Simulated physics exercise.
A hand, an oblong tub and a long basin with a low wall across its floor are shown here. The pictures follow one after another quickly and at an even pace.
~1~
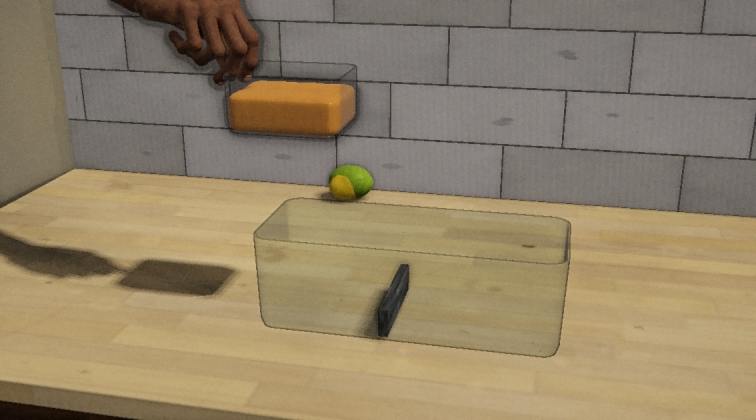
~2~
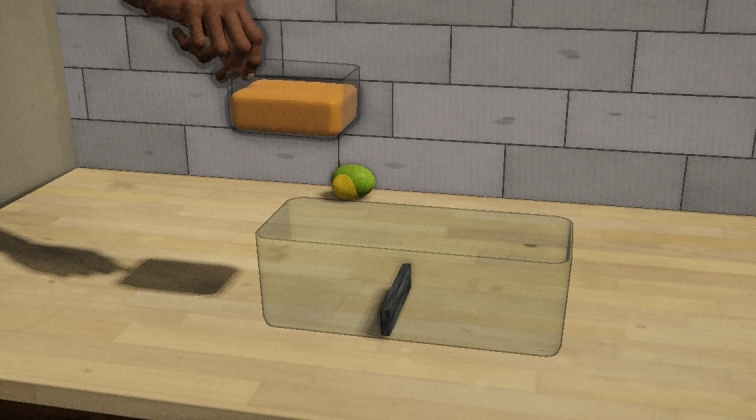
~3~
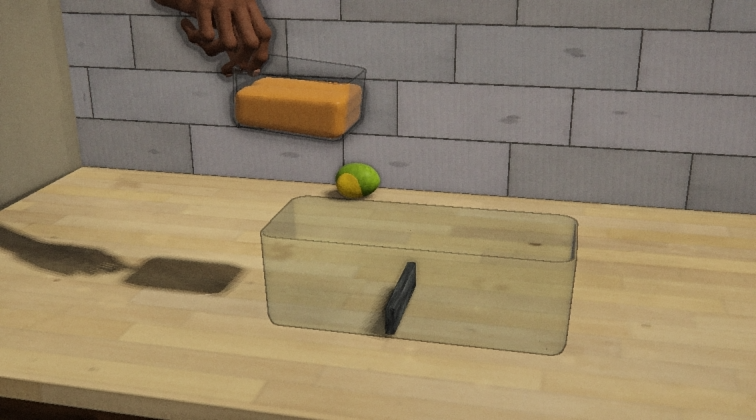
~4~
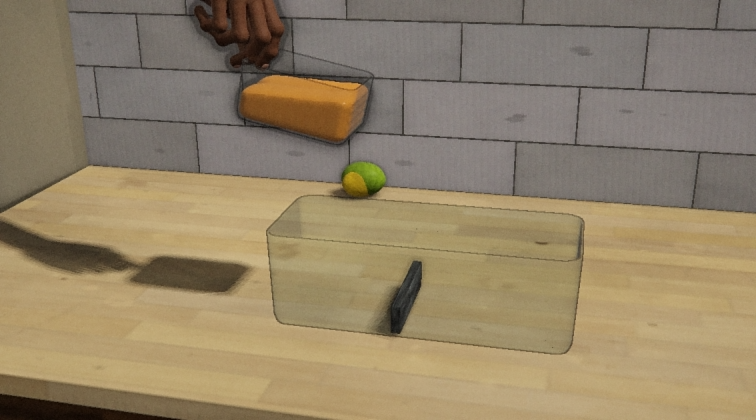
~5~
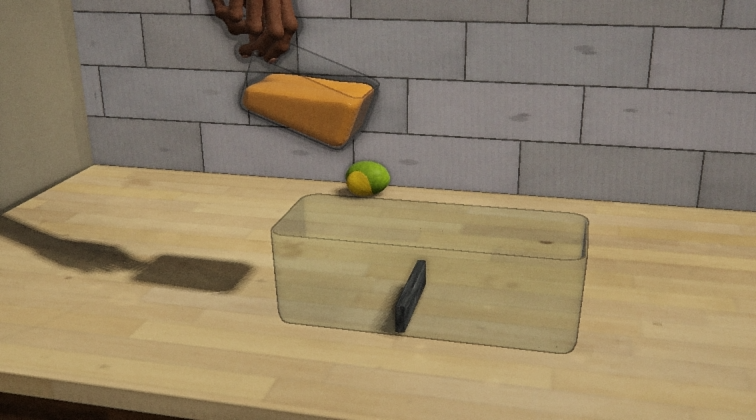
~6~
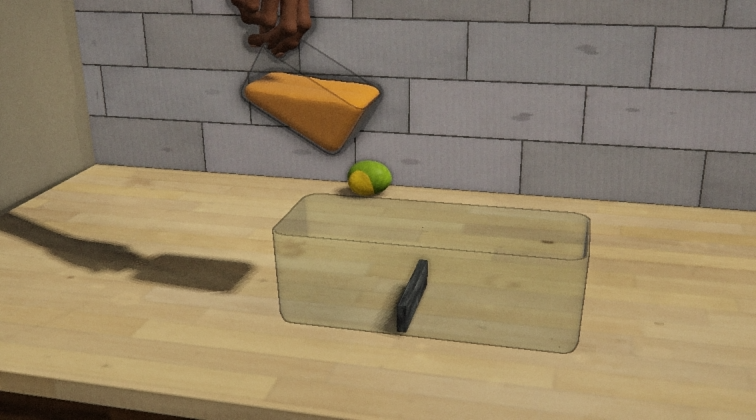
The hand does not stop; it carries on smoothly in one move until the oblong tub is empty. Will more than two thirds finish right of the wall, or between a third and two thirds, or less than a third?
Right of the wall there will be between a third and two thirds.
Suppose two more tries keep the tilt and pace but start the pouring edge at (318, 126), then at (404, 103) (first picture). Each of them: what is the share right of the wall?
5 % and 90 %.
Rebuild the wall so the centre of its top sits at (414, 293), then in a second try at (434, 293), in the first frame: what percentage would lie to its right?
Well, it's close to 30 per cent for the first one, then 10 per cent for the other.
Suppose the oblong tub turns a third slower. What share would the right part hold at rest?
I'd say roughly 60 in every hundred ends up there.
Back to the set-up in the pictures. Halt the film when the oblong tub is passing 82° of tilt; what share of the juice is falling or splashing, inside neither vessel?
It's about 45 per cent.
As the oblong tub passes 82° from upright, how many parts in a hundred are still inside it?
Near 30 per cent.
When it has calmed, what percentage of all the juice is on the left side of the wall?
About 40 per cent.
A moment on, the oblong tub is tipped on its side and 32 per cent is still to pour, 3 is left of the wall and 21 right of it.
Next, the oblong tub is tipped on its side and 12 per cent is still to pour, 22 is left of the wall and 58 right of it.
Then the oblong tub is tipped on its side and 4 per cent is still to pour, 34 is left of the wall and 58 right of it.
Later the oblong tub is tipped on its side and 2 per cent is still to pour, 38 is left of the wall and 58 right of it.
In the end 40 per cent lies left of the wall, 58 right of it and 1 outside.
